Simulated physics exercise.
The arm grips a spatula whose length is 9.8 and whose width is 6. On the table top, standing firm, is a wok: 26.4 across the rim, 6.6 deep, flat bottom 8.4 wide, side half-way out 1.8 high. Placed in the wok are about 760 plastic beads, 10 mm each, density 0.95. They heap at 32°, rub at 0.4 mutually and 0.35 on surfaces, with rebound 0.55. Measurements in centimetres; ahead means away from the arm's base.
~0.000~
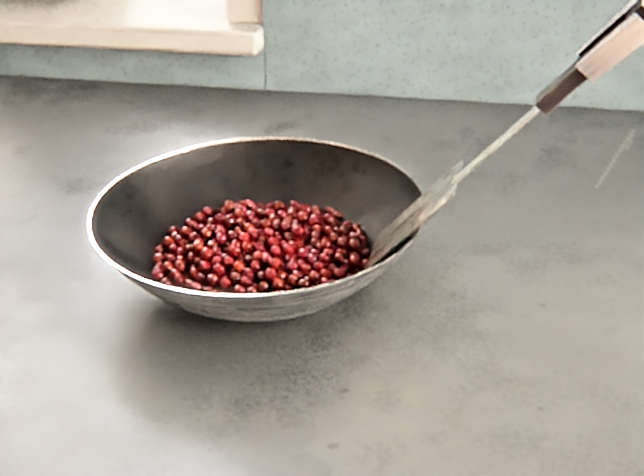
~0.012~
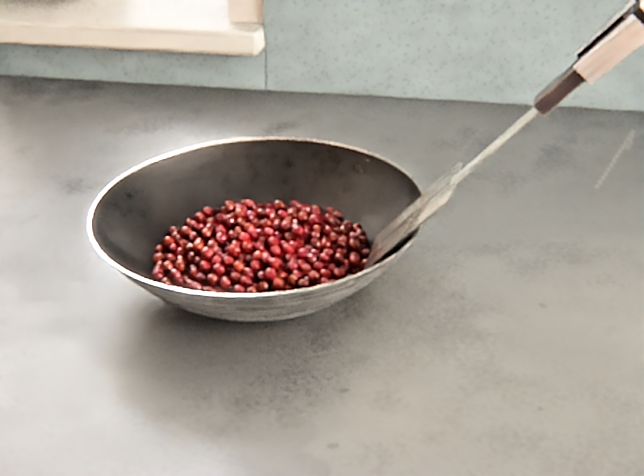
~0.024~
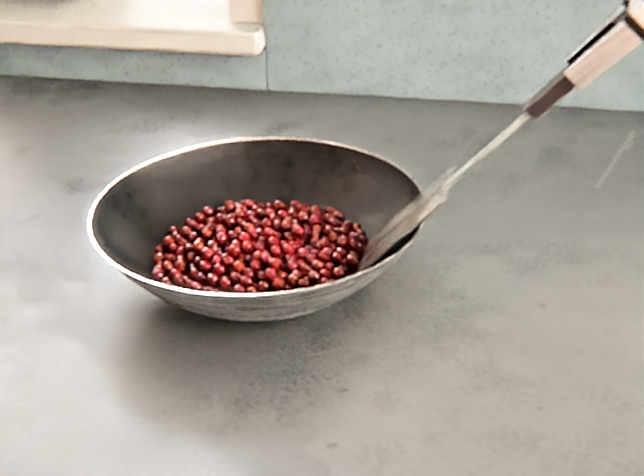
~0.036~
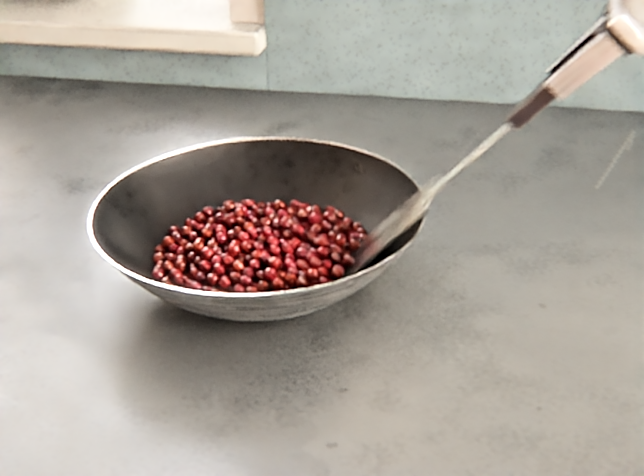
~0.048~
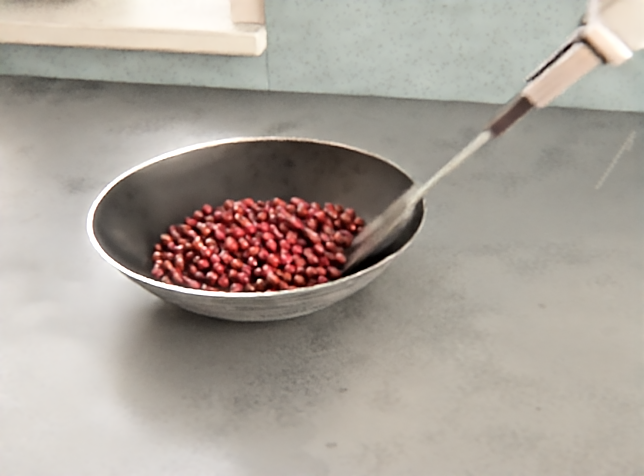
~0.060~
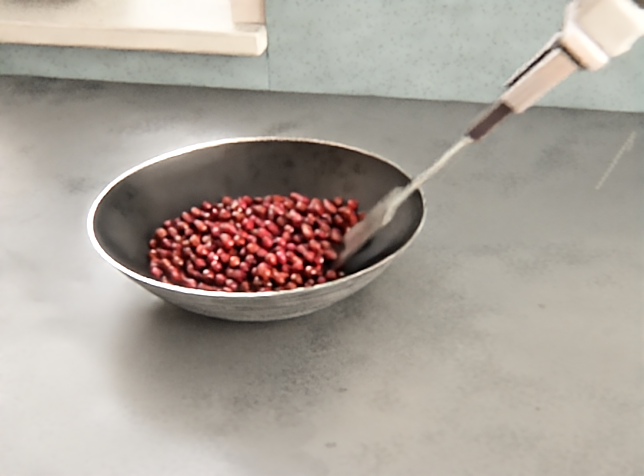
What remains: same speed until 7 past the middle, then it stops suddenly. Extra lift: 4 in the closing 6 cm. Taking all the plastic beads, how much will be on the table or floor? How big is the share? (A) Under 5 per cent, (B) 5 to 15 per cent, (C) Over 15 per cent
Answer: C.
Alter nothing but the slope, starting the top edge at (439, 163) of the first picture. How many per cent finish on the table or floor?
Around 25 percent ends up on the table or floor.
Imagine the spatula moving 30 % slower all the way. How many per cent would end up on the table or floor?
About 15 in a hundred.
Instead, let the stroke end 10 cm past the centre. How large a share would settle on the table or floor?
It would come to roughly 30 percent.
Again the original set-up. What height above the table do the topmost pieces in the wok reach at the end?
Height at rest: Roughly 6.0 cm.
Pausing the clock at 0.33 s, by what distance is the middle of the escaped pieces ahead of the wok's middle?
About 24 cm.
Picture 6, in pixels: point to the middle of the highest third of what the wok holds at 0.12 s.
About pixel (227, 225).
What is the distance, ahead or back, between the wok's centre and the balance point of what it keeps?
I'd say it's roughly 2.5 cm toward the front.
After 0.09 s, sloping 47°, highest piece 7 above the table; 765 in the wok.
After 0.12 s, sloping 47°, highest piece 9 above the table; 764 in the wok, 1 on the blade or in flight.
After 0.33 s, sloping 47°, highest piece 16 above the table; 572 in the wok, 45 on the table or floor, 148 on the blade or in flight.
After 1.38 s, sloping 47°, highest piece 5 above the table; 571 in the wok, 194 on the table or floor.
At rest, 571 in the wok, 194 on the table or floor. That is 25 % on the table or floor.
